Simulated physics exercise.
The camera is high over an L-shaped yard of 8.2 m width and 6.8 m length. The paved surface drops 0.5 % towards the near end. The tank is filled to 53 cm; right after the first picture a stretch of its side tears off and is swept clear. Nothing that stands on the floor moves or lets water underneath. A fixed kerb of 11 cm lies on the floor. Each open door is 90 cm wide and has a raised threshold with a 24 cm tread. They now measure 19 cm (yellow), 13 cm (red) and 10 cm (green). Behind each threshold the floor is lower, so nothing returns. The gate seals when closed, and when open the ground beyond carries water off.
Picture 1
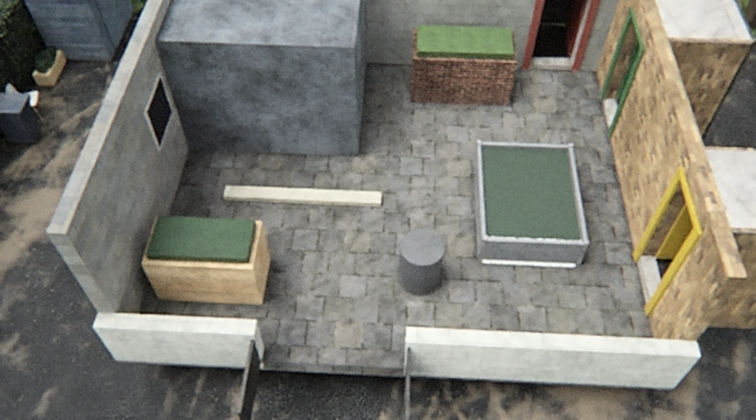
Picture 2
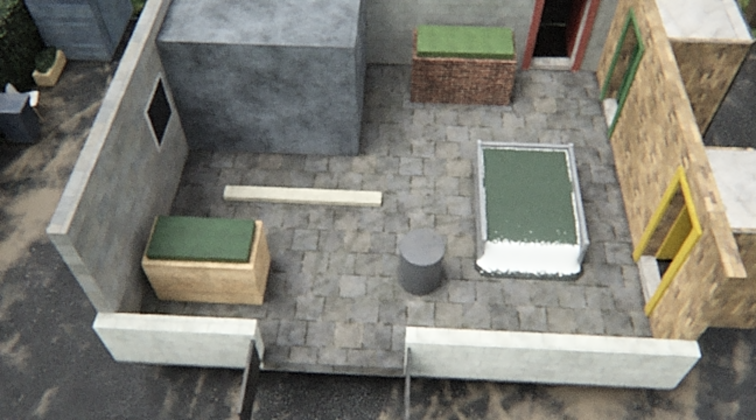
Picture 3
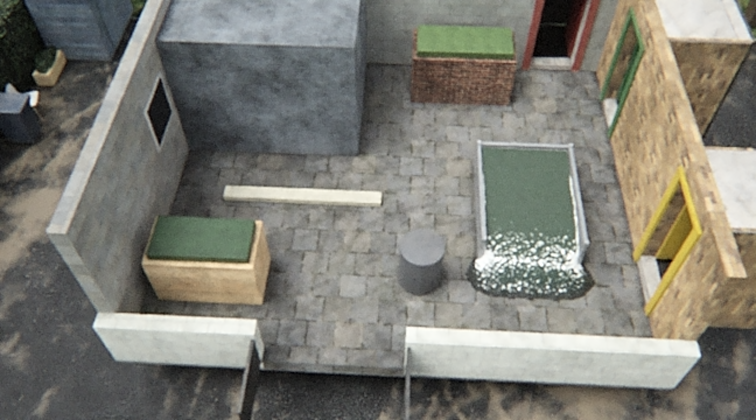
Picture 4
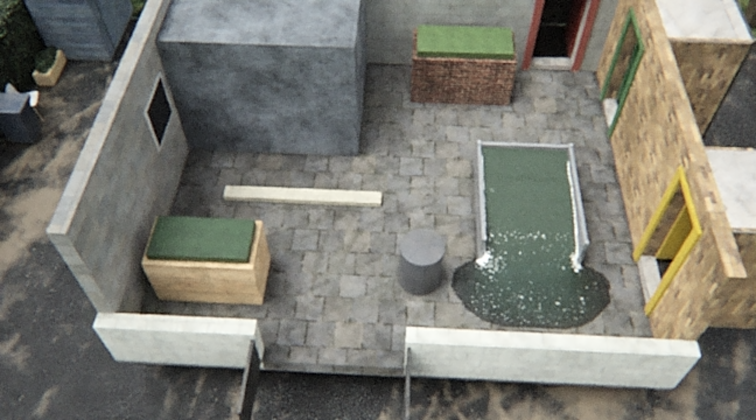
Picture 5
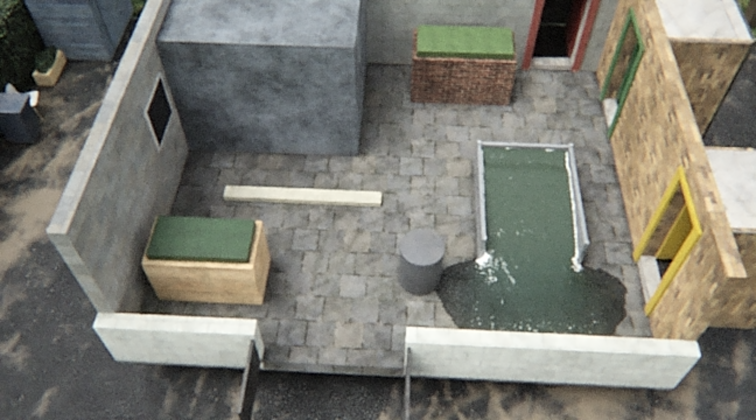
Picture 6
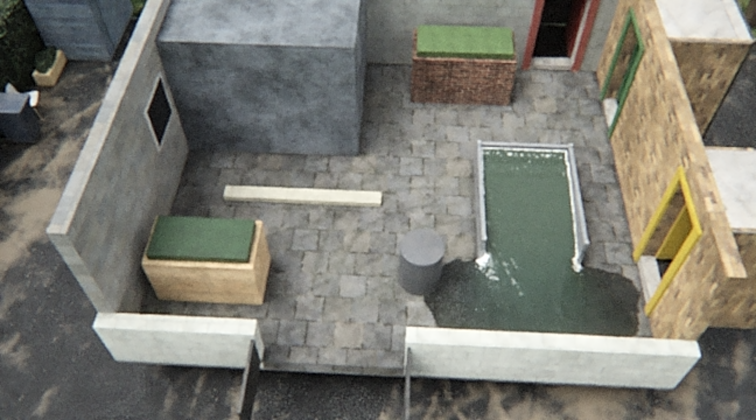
Walled paved yard seen from above, with dark green water bursting from a tank's near end and spreading across the paving.
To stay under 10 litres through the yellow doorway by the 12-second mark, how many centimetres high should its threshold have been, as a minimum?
Close to 10.5 cm is just enough.
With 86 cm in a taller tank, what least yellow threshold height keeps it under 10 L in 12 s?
Then roughly 19 cm.
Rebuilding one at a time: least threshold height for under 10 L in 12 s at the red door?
About 9.5 cm at red.
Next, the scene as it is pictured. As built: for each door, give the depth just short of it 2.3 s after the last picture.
In cm: Yellow 13, red 0, green 0.
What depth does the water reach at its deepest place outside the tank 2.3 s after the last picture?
Up to some 30 cm.
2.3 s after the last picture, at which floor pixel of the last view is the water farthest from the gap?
Near (201, 343).
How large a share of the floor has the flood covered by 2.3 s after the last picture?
Some 35 per cent of it.
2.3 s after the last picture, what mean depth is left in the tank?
Some 13 cm.
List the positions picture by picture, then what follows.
Still water, 53 cm deep, in the tank at (529, 193); the yellow door at (662, 250) is dry, in the first frame.
Water pours out at (531, 254) and has run 0.3 m, to (485, 272); about 7 cm deep outside, 53 cm at the back, in the second frame.
The gap is at (530, 255), the front 0.6 m out at (486, 290); the back of the tank holds 53 cm, in the third frame.
The gap is at (530, 256), the front 1.2 m out at (498, 320); the back of the tank holds 53 cm, in the fourth frame.
The front is at a hidden place, 1.7 m from the gap at (530, 256); 3.7 m2 of floor is wet, 51 cm left at the back, in the fifth frame.
The gap is at (530, 256), the front 1.8 m out at a hidden place; the back of the tank holds 45 cm; the yellow door at (662, 250), 1.9 m from the gap, is still 0.6 m from the nearest water, in the sixth frame.
Then, 0.7 s after the last picture water covers 15 % of the floor, deepest (36 cm) near (654, 365); 2 cm at the yellow door, 0 litres in over its 19 cm threshold.
Then, 2.3 s after the last picture water covers 35 % of the floor, deepest (30 cm) near (654, 365); 13 cm at the yellow door, 0 litres in over its 19 cm threshold.
Then, 11.3 s after the last picture water covers 95 % of the floor, deepest (6 cm) near (363, 190); 4 cm at the yellow door, 0 litres in over its 19 cm threshold.
At the yellow door as built, the water peaked near 14 cm, 2.7 s after the last picture.
With a threshold of 8.5 cm, 23 litres would have come in within the 12 s; with 11.5 cm, 7 litres. So under 10 litres takes about 10.5 cm.
